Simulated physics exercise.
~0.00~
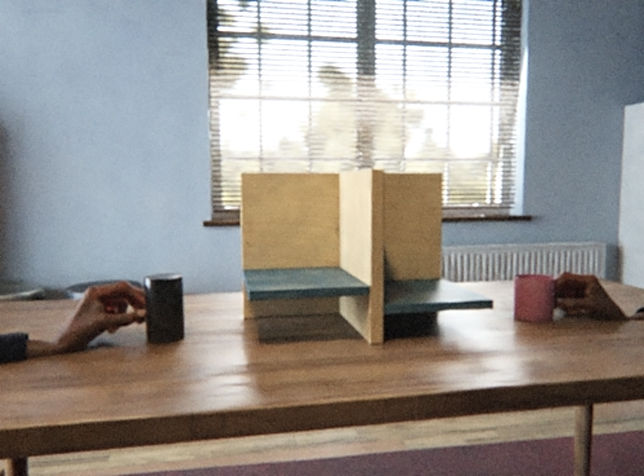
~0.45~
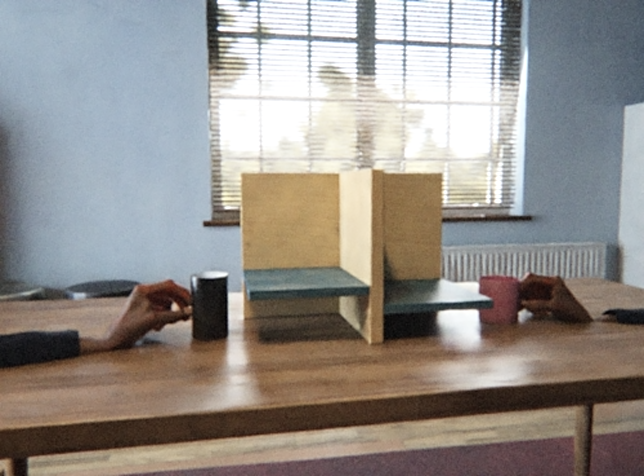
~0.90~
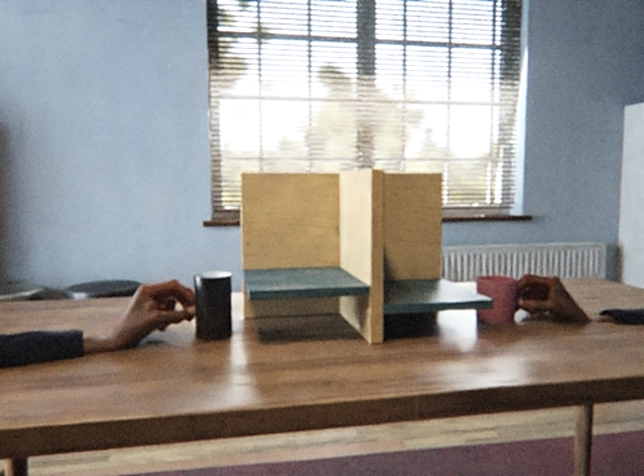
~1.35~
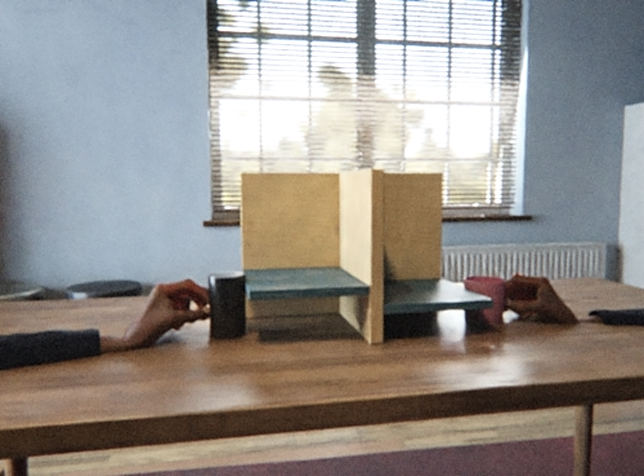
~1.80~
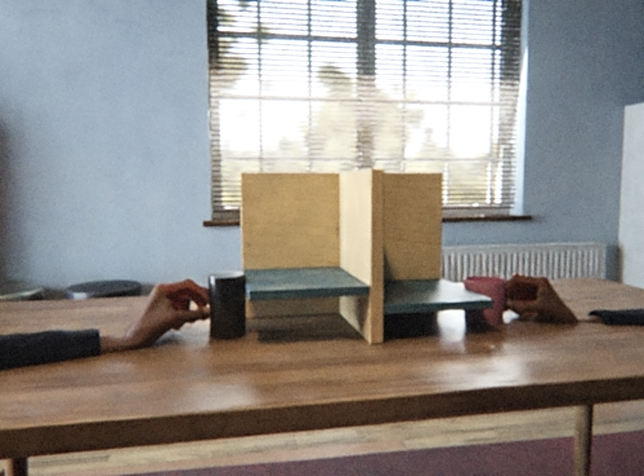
In a blue-walled room with a blind-covered window, a wooden table holds an upright partition with dark shelves jutting out on either side of a central panel. A hand at the left grips a black cylinder, while a hand at the right holds a pink cup. Both hands slide their objects inward across the tabletop, the black one moving right and the pink one moving left. They slow near the shelves, then edge a little closer. At the end, both objects stand still at the outer shelf ends, too tall to pass underneath, with the hands still on them.
